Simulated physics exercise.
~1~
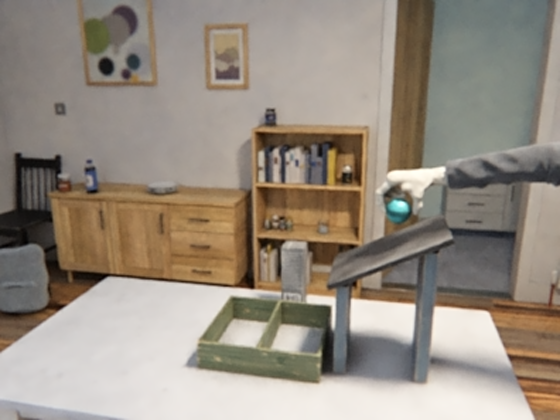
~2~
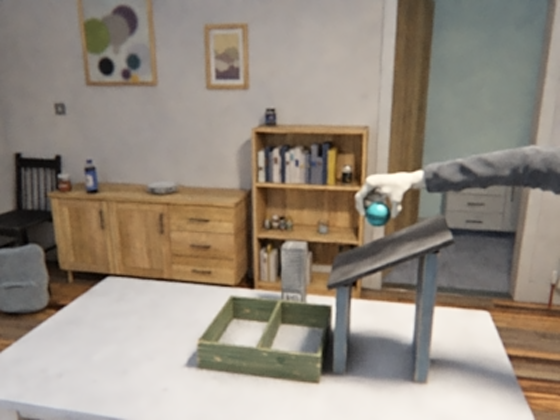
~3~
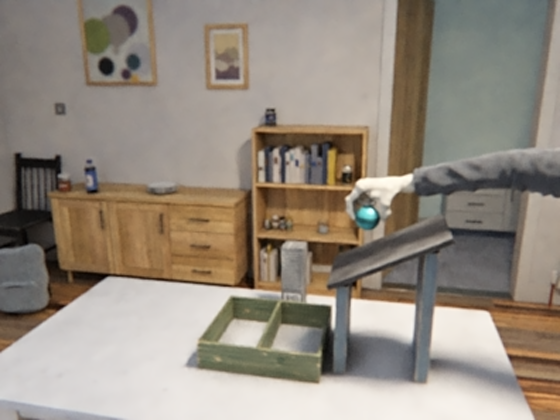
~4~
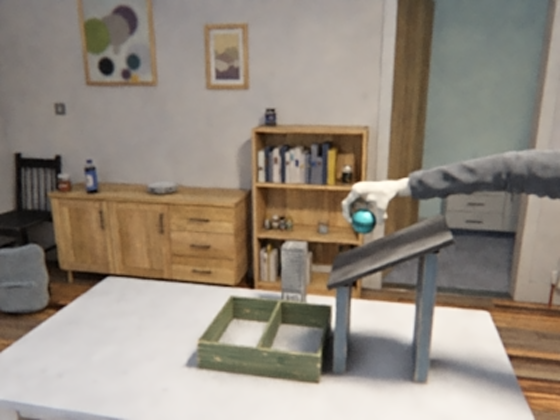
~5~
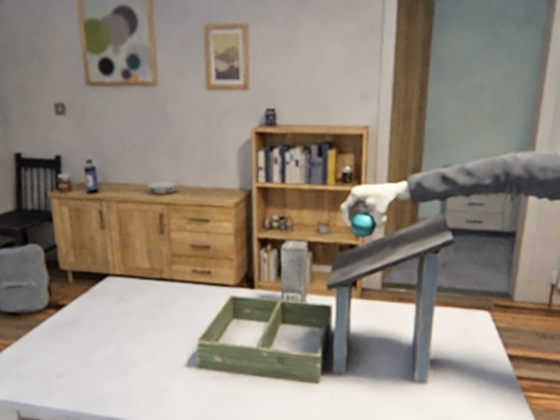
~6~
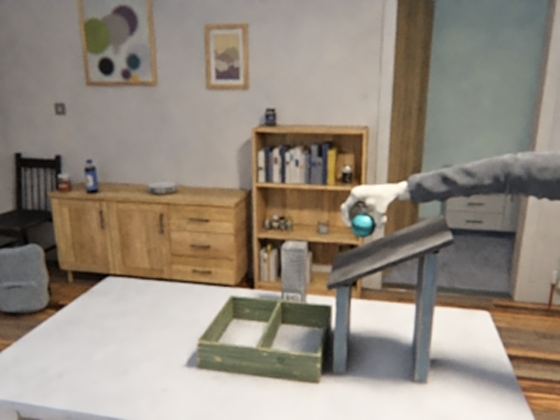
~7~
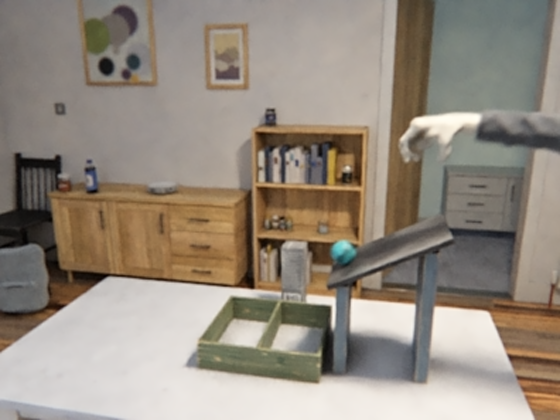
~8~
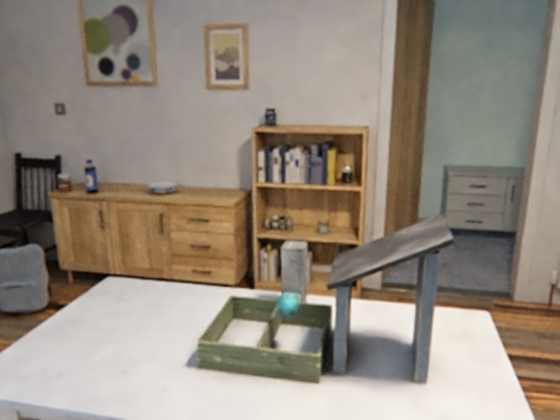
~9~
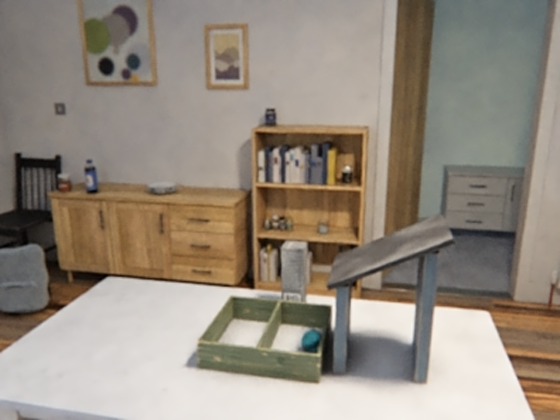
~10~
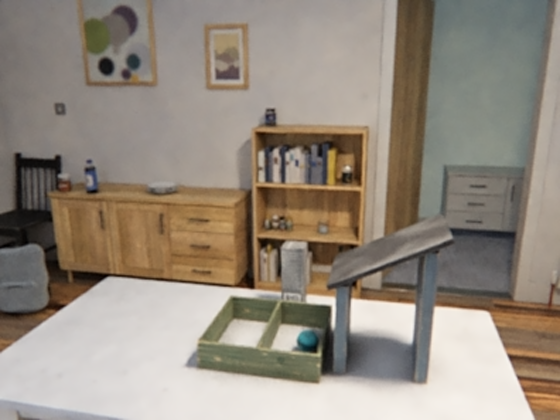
A turquoise ball was held by a hand over a sloping board and moved left, then let go near the lower end; it dropped leftward into the green two-part tray and settled in the section nearer the board.
